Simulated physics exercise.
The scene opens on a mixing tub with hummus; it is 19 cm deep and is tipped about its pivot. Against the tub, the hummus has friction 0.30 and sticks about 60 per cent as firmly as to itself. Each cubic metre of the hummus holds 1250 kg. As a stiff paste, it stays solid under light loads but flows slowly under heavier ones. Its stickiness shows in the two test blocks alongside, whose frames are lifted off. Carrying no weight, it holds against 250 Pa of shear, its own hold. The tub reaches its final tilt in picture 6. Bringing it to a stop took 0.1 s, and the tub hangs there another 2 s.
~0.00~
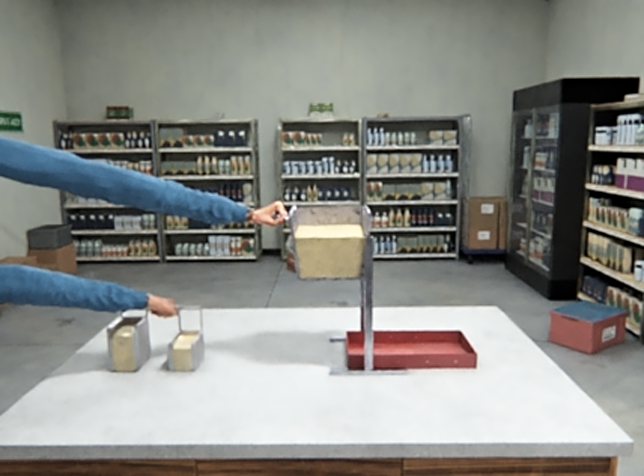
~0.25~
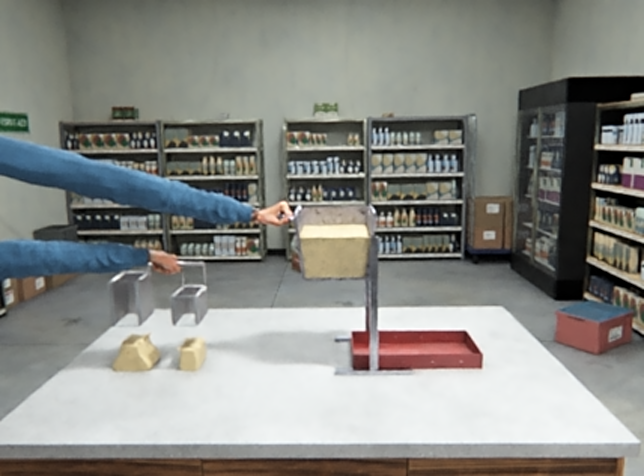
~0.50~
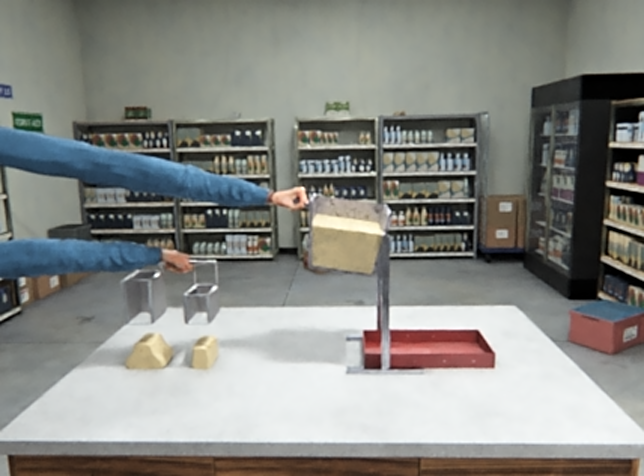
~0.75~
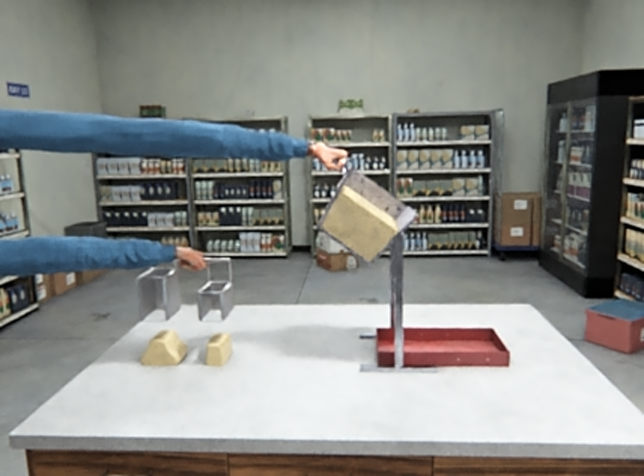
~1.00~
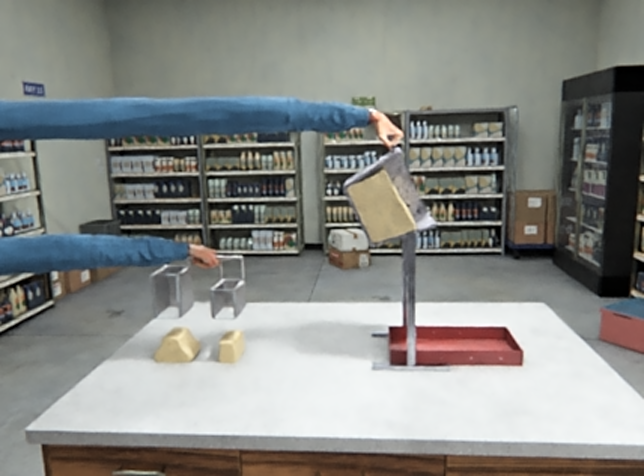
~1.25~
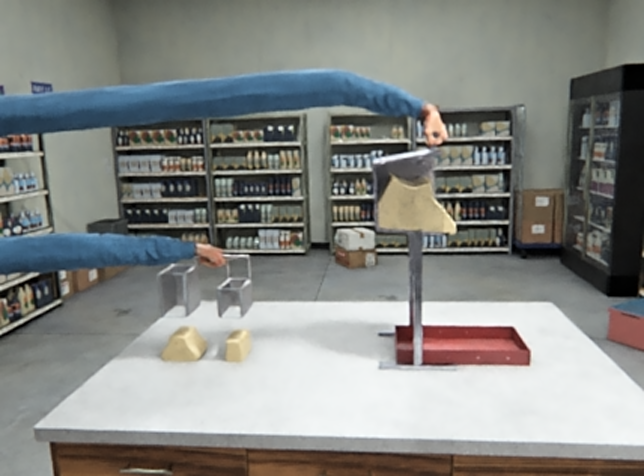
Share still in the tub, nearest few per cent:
41 %.
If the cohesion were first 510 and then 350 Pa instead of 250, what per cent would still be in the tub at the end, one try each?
65 in a hundred, followed by 50 in a hundred.
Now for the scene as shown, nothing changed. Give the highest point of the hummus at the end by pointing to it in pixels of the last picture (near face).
Close to pixel (396, 210).
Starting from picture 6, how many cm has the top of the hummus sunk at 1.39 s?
About 5 cm.
After 1.39 s, the tub is at 88 degrees and holds 68 %.
After 1.56 s, the tub is at 88 degrees and holds 47 %.
After 1.73 s, the tub is at 88 degrees and holds 41 %.
After 1.90 s, the tub is at 88 degrees and holds 41 %.
After 3.25 s, the tub is at 88 degrees and holds 41 %.
